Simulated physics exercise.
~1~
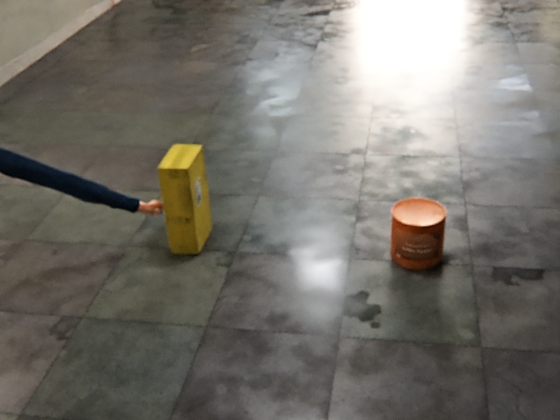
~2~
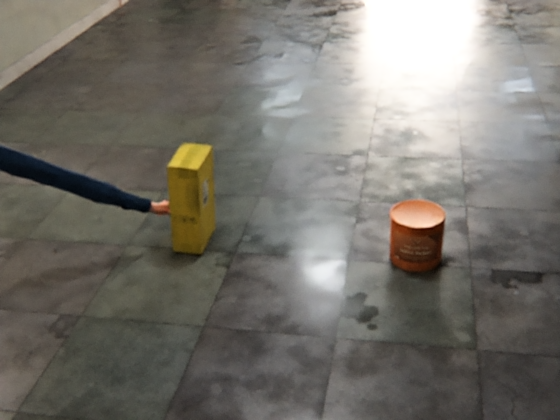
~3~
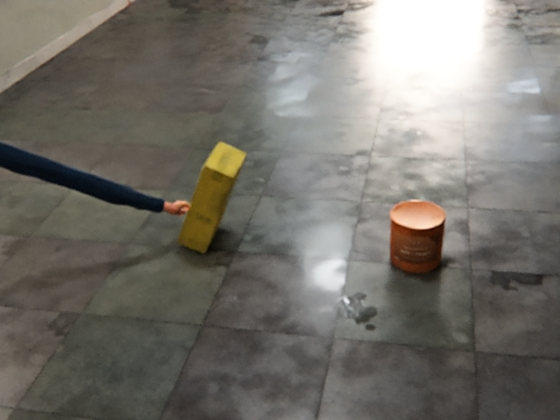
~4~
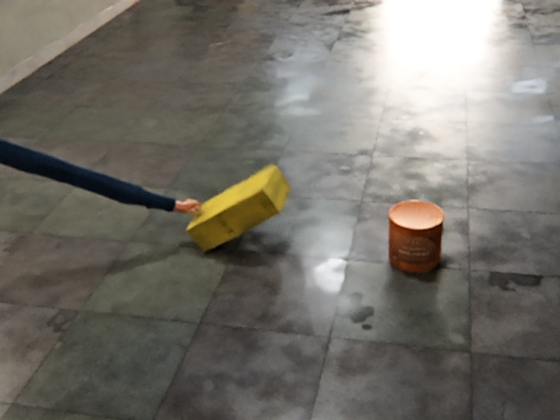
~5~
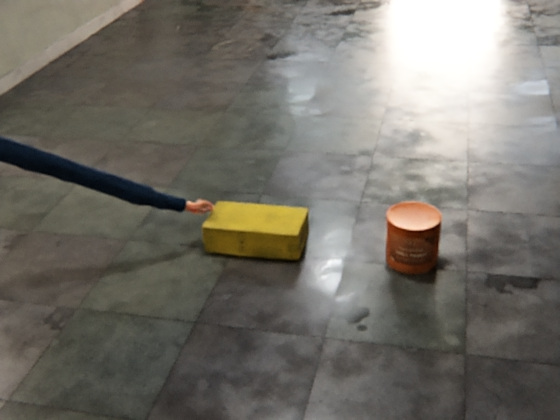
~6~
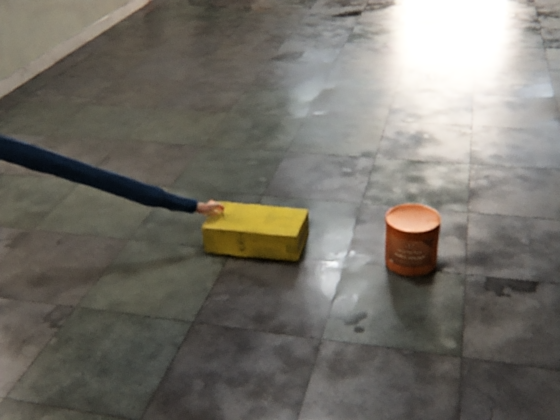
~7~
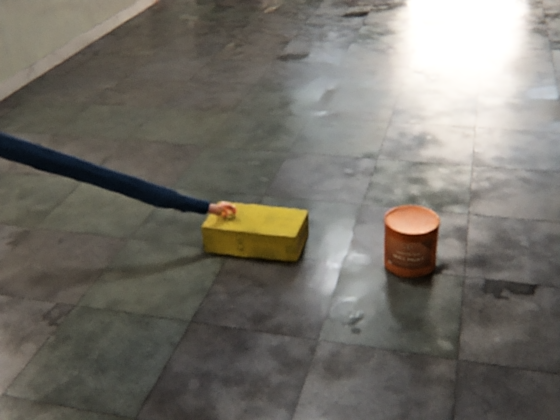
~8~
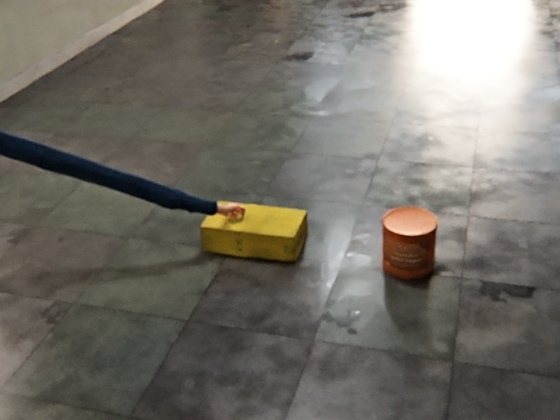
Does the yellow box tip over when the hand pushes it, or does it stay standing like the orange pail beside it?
The yellow box tips over to the right and ends up lying on its side. The orange pail keeps standing.
